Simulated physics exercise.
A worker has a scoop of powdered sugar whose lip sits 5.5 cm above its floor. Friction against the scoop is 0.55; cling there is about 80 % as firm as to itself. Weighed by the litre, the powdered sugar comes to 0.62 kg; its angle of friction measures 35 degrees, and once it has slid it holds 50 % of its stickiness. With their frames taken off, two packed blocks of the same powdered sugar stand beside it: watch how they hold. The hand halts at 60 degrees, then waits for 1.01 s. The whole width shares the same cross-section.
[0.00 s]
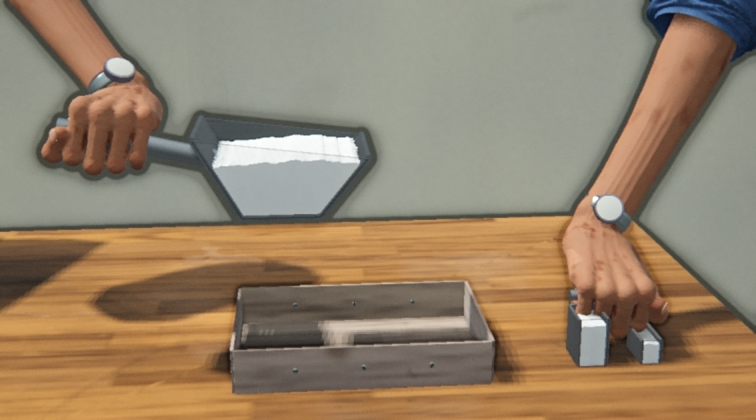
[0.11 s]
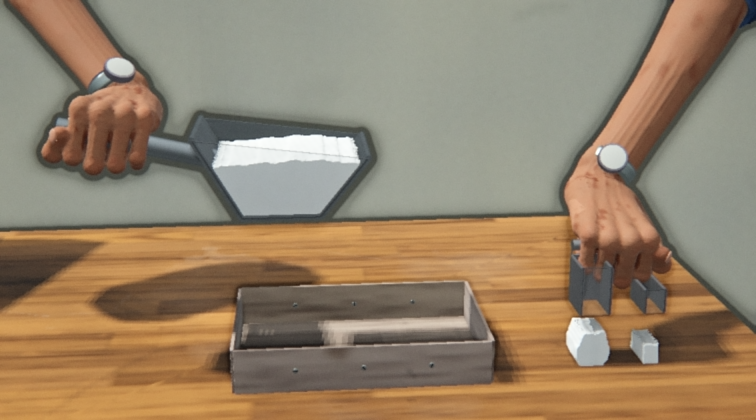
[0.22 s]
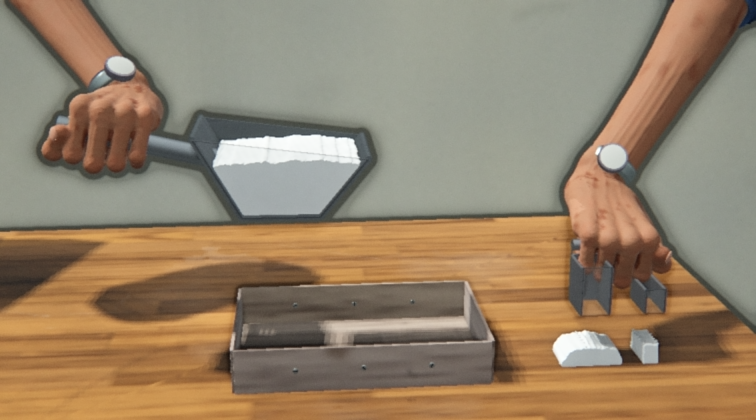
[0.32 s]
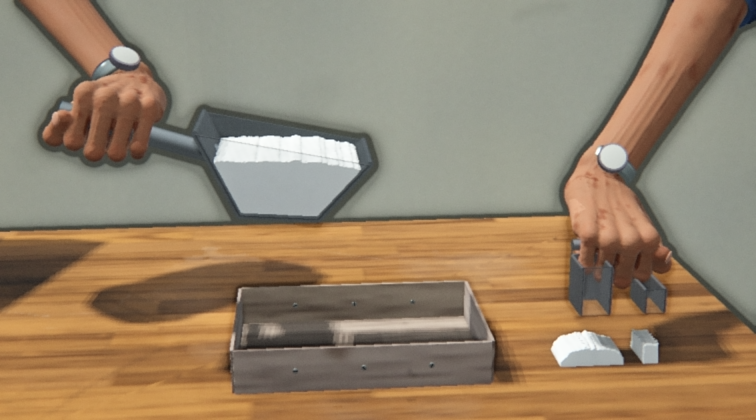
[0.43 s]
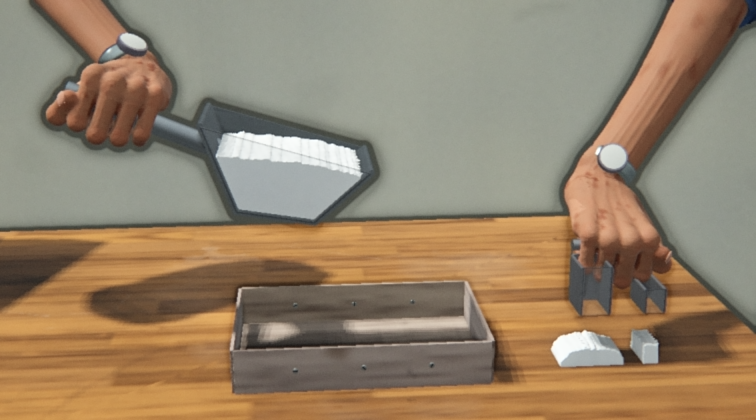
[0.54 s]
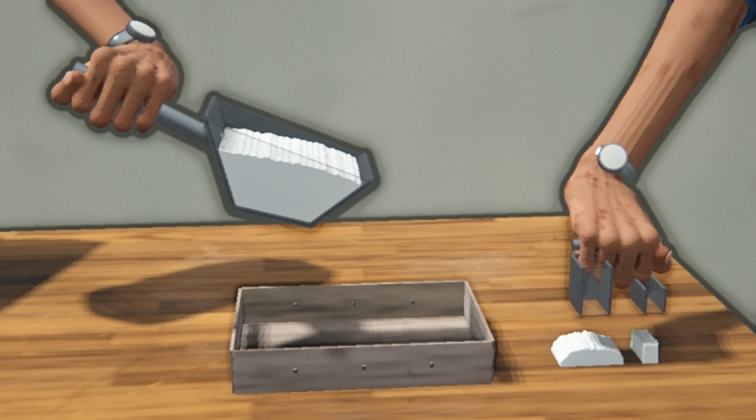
At a wooden table, a hand on the right lifted metal molds off two white blocks and the larger one slumped, then the left hand gradually tilted a scoop of white powder beside an open box.
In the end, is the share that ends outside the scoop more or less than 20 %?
Prediction: The share exceeds 20 %.
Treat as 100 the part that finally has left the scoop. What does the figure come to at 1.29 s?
I'd put it at around 0 %.
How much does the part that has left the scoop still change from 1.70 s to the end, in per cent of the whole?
Roughly 16 per cent.
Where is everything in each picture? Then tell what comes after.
Lip at (366, 156), tilt 0 degrees; highest point of the powdered sugar at (318, 159); test blocks 4.4 cm, 2.1 cm high (left to right), in the first frame.
Lip at (366, 156), tilt 0 degrees; highest point of the powdered sugar at (318, 159); test blocks 3.7 cm, 2.1 cm high (left to right), in the second frame.
Lip at (367, 157), tilt 1 degrees; highest point of the powdered sugar at (296, 160); test blocks 2.1 cm, 2.1 cm high (left to right), in the third frame.
Lip at (368, 163), tilt 4 degrees; highest point of the powdered sugar at (235, 161); test blocks 2.1 cm, 2.1 cm high (left to right), in the fourth frame.
Lip at (370, 171), tilt 10 degrees; highest point of the powdered sugar at (222, 156); test blocks 2.1 cm, 2.1 cm high (left to right), in the fifth frame.
Lip at (370, 179), tilt 15 degrees; highest point of the powdered sugar at (225, 151); test blocks 2.1 cm, 2.1 cm high (left to right), in the sixth frame.
By 0.88 s, the scoop is at 32 degrees and 0 % has left it.
By 1.29 s, the scoop is at 53 degrees and 0 % has left it.
By 1.70 s, the scoop is at 60 degrees and 25 % has left it.
By 2.11 s, the scoop is at 60 degrees and 40 % has left it.
By 2.43 s, at the end, the scoop is at 60 degrees and 41 % has left it.
